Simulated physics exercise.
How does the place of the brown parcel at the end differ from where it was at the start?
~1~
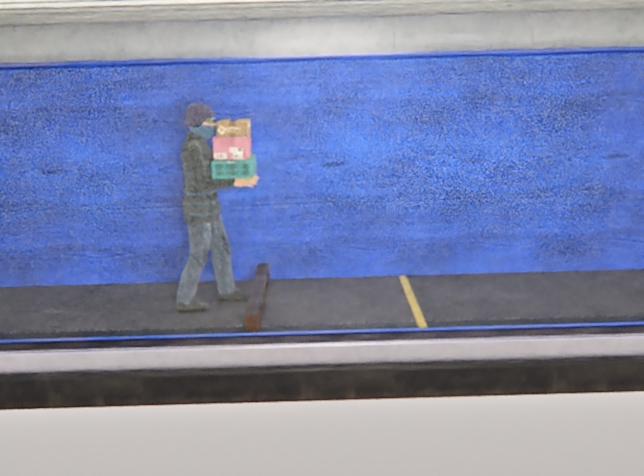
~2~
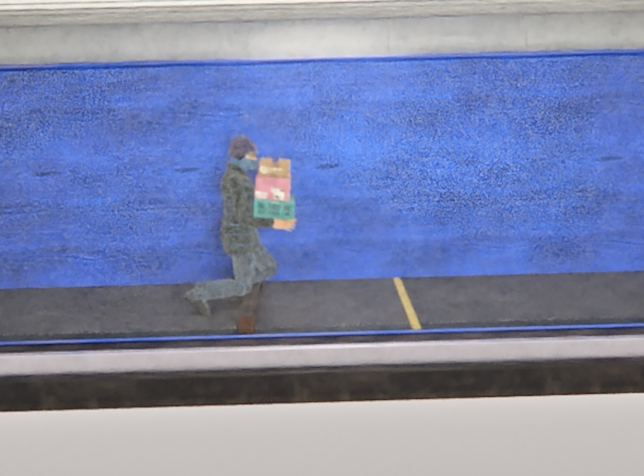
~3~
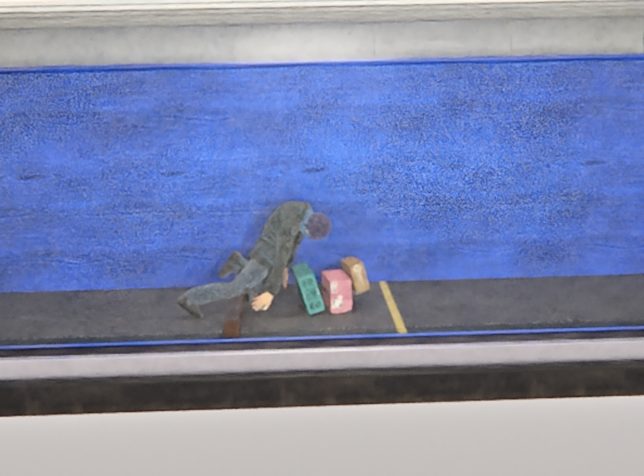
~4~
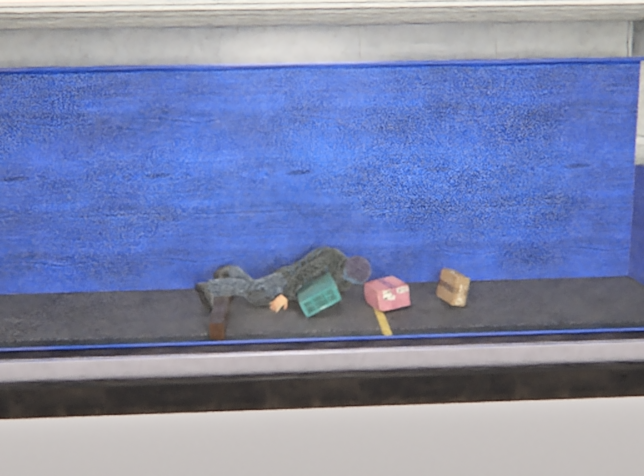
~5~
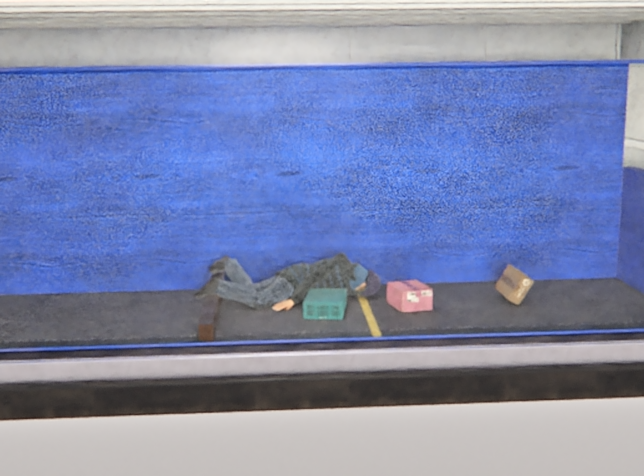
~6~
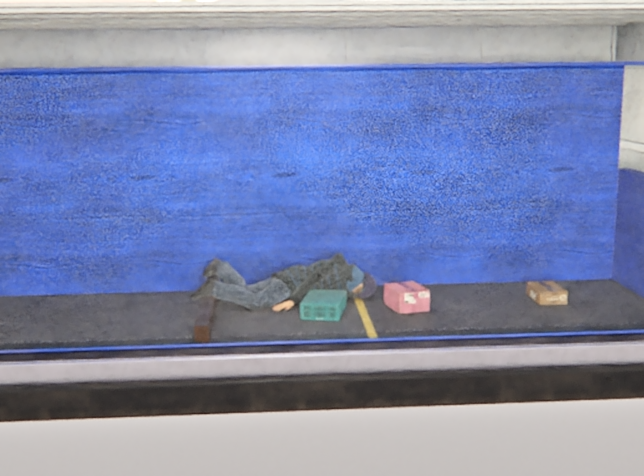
At the start the brown parcel was on top of the pile in the person's arms. At the end it lay on the floor far to the right, past the yellow line.
